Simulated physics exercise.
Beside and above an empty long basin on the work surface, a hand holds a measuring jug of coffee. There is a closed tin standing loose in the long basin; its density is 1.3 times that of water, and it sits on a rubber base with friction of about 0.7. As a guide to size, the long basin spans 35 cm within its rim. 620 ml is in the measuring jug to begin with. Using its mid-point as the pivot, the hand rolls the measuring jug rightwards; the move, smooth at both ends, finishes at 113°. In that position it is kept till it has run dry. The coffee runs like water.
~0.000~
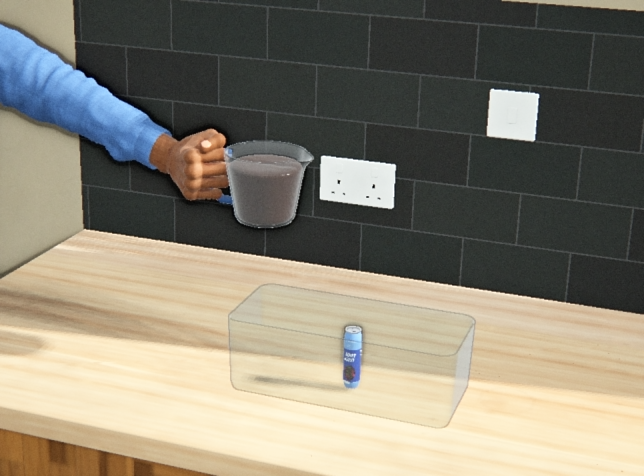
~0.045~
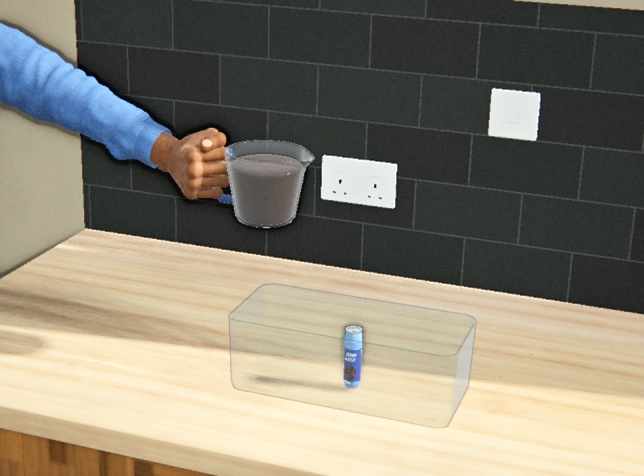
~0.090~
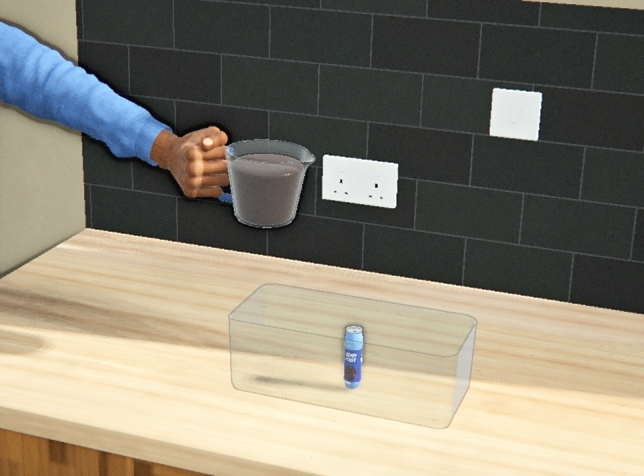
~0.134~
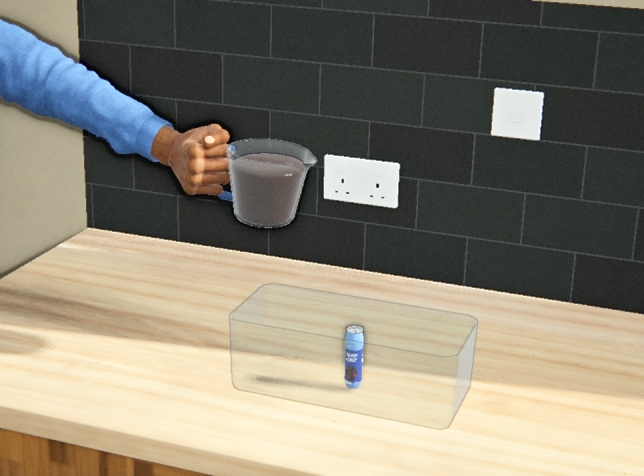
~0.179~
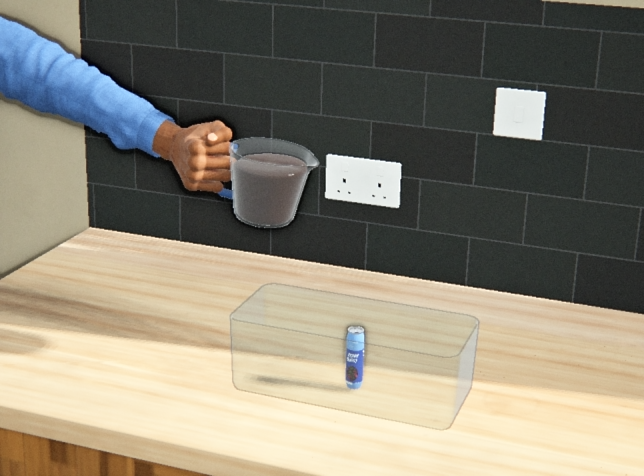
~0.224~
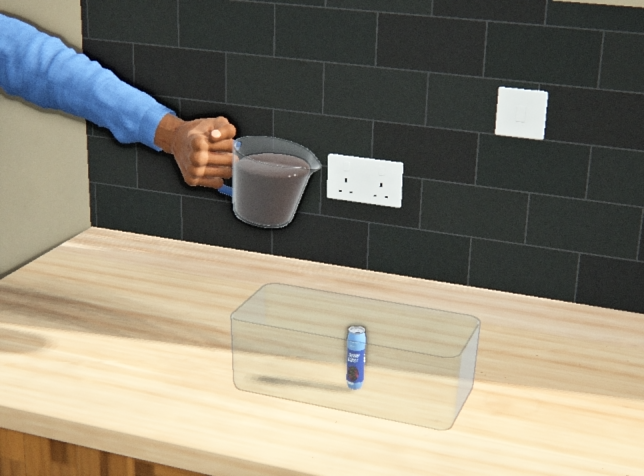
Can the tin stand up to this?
It tilts over.
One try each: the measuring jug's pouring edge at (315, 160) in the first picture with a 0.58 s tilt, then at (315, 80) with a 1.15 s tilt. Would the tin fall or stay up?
Run one: It tumbles. Run two: It does not tip.
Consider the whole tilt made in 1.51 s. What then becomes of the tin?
Well, the tin simply tips.
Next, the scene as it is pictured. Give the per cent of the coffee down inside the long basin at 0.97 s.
Close to 72 in a hundred.
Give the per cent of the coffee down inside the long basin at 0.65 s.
Near 5 in a hundred.
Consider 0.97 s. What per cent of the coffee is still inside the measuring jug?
What remains is about 9 percent of it all.
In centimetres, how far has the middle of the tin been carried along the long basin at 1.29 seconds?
Centre to centre, close to 9 cm.
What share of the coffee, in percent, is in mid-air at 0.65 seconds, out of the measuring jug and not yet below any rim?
26 %.
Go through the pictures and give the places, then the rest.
In the first frame, it leans 0°; its right rim is at (313, 159); the coffee meets the walls at (233, 159) and (302, 168); the long basin's rim runs from (245, 301) to (466, 338); the tin's top is at (353, 332).
In the second frame, it leans 0°; its right rim is at (313, 159); the coffee meets the walls at (234, 159) and (302, 168).
In the third frame, it leans 2°; its right rim is at (314, 160); the coffee meets the walls at (235, 158) and (303, 168).
In the fourth frame, it leans 4°; its right rim is at (316, 162); the coffee meets the walls at (236, 158) and (305, 169).
In the fifth frame, it leans 7°; its right rim is at (318, 164); the coffee meets the walls at (238, 158) and (307, 170).
In the sixth frame, it leans 10°; its right rim is at (320, 167); the coffee meets the walls at (240, 158) and (310, 170).
Then, 0.65 s in, the tilt is 68° and 69 per cent is still to pour; the tin stands where it began.
Then, 0.97 s in, the tilt is 106° and 9 per cent is still to pour; the tin stands where it began.
Then, 1.29 s in, the tilt is 113° and 0 per cent is still to pour; the tin lies on its side.
Then, 1.65 s in, the tilt is 113° and 0 per cent is still to pour; the tin lies on its side.
Finally, the tin lies on its side.
